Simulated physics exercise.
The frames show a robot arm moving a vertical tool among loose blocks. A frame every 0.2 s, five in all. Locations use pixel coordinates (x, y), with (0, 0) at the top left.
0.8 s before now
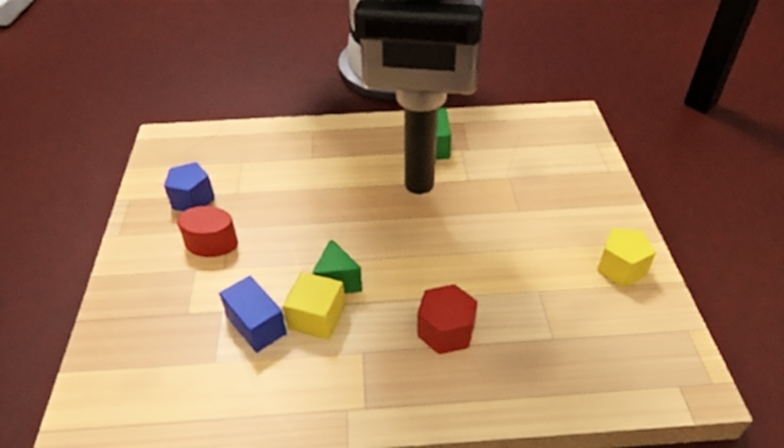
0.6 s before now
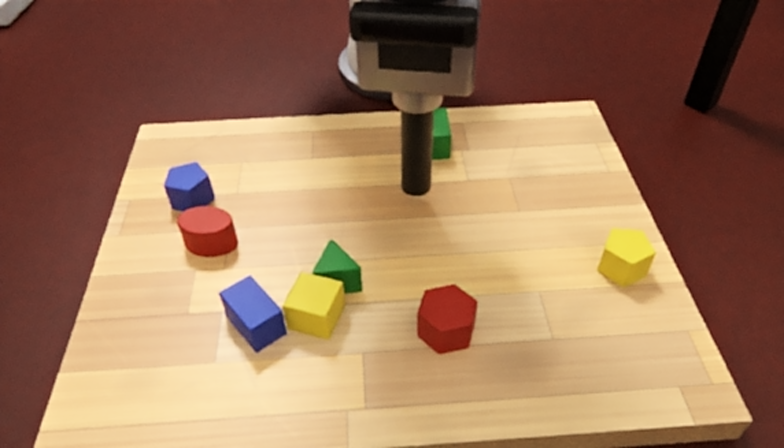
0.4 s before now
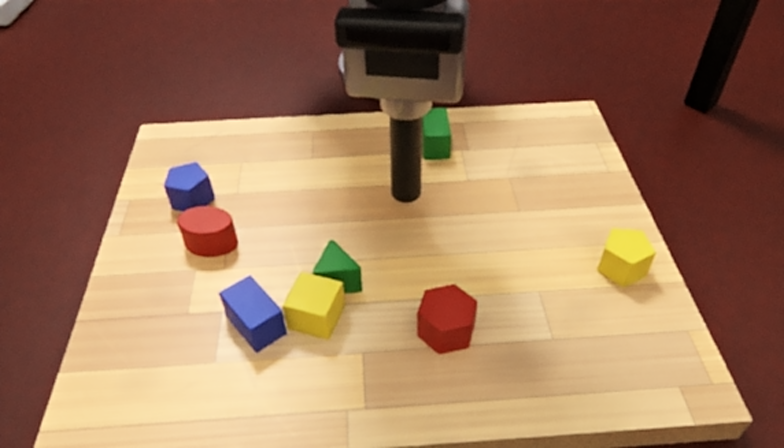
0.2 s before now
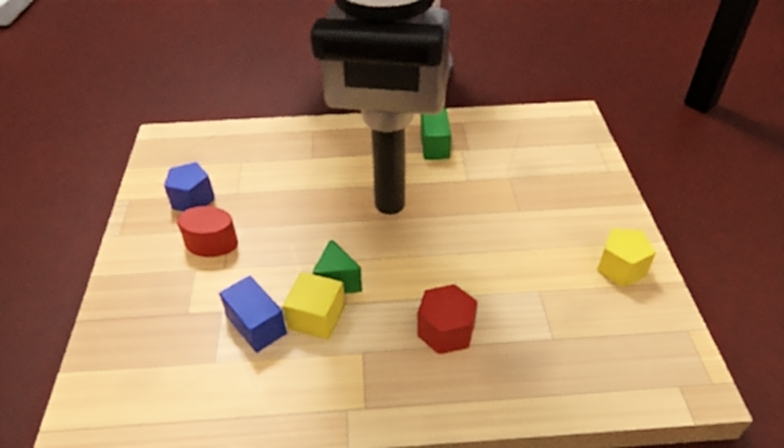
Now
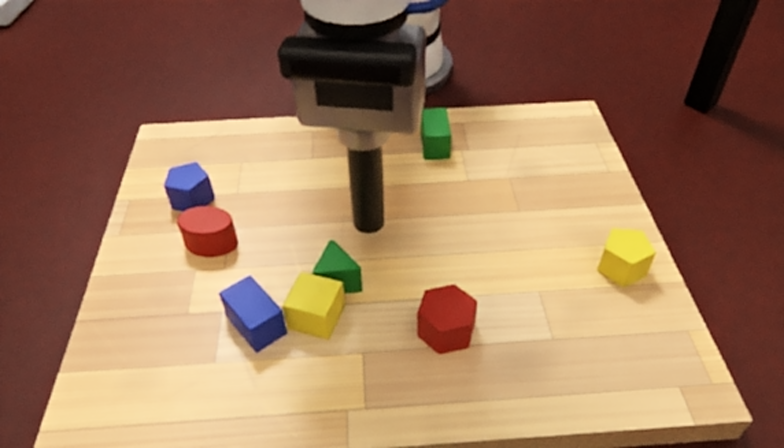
On a wooden board, a robot arm moves its black tool leftward and nearer among still blocks.
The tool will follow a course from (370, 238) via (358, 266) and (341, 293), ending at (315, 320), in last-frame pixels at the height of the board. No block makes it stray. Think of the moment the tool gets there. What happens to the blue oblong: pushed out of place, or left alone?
From what I can tell, it won't keep its place.
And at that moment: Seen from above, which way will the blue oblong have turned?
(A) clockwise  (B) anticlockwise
Option A.
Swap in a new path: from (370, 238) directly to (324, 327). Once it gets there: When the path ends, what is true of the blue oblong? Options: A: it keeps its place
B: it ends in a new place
It's B.
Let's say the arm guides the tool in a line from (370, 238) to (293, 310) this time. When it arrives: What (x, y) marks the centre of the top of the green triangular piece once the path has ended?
Around (278, 314).
The first path, step by step. One third of the way, tool at (357, 251); nothing pushed yet.
Two thirds of the way, tool at (338, 279); yellow square at (303, 312); green triangular piece at (306, 280), turned 10° clockwise.
At the end, tool at (312, 305); blue oblong at (233, 310), turned 40° clockwise; yellow square at (288, 341), turned 15° anticlockwise; green triangular piece at (278, 307); red hexagonal block still.
